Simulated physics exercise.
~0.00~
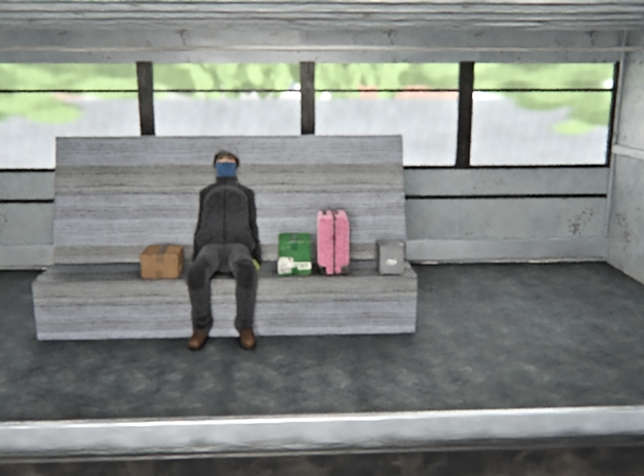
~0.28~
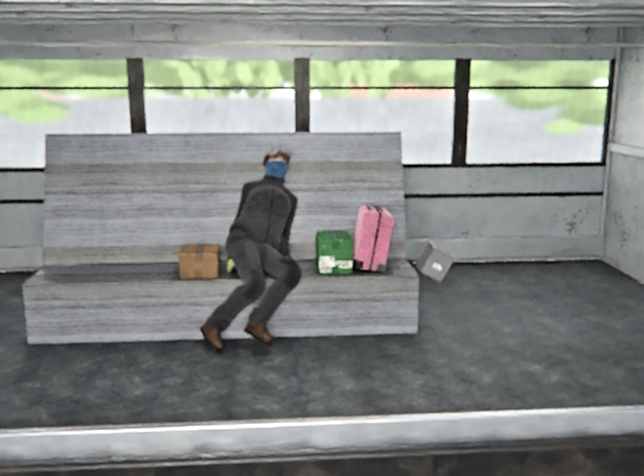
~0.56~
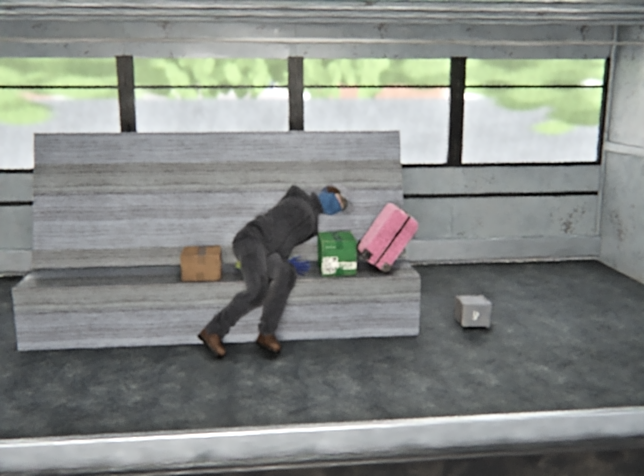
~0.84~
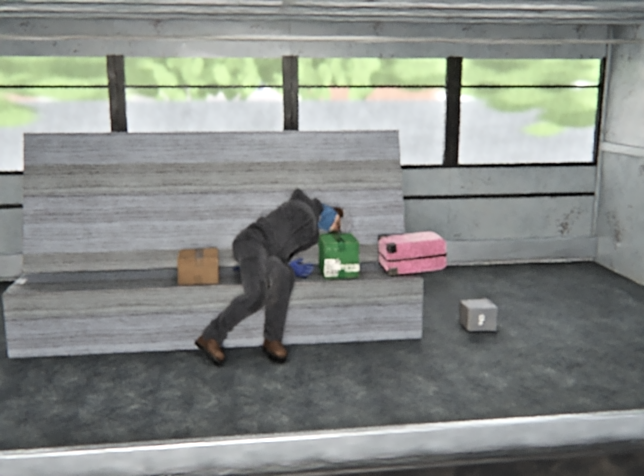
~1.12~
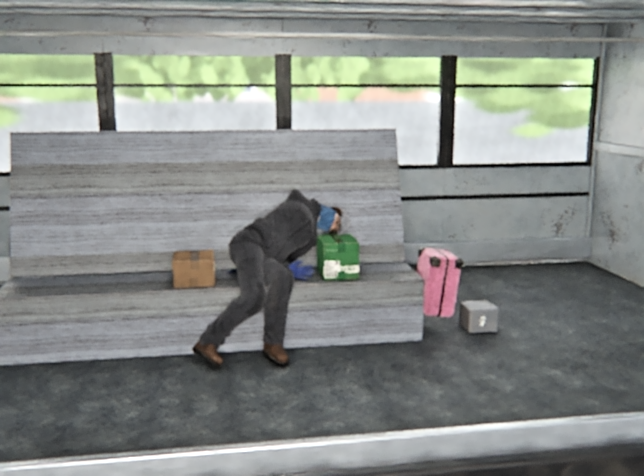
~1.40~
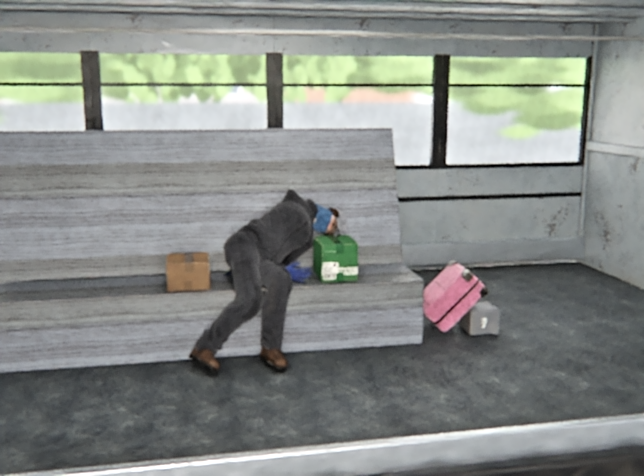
Masked passenger slumping right onto a green holdall as a grey tub, then a pink case, tumble off the bench end.
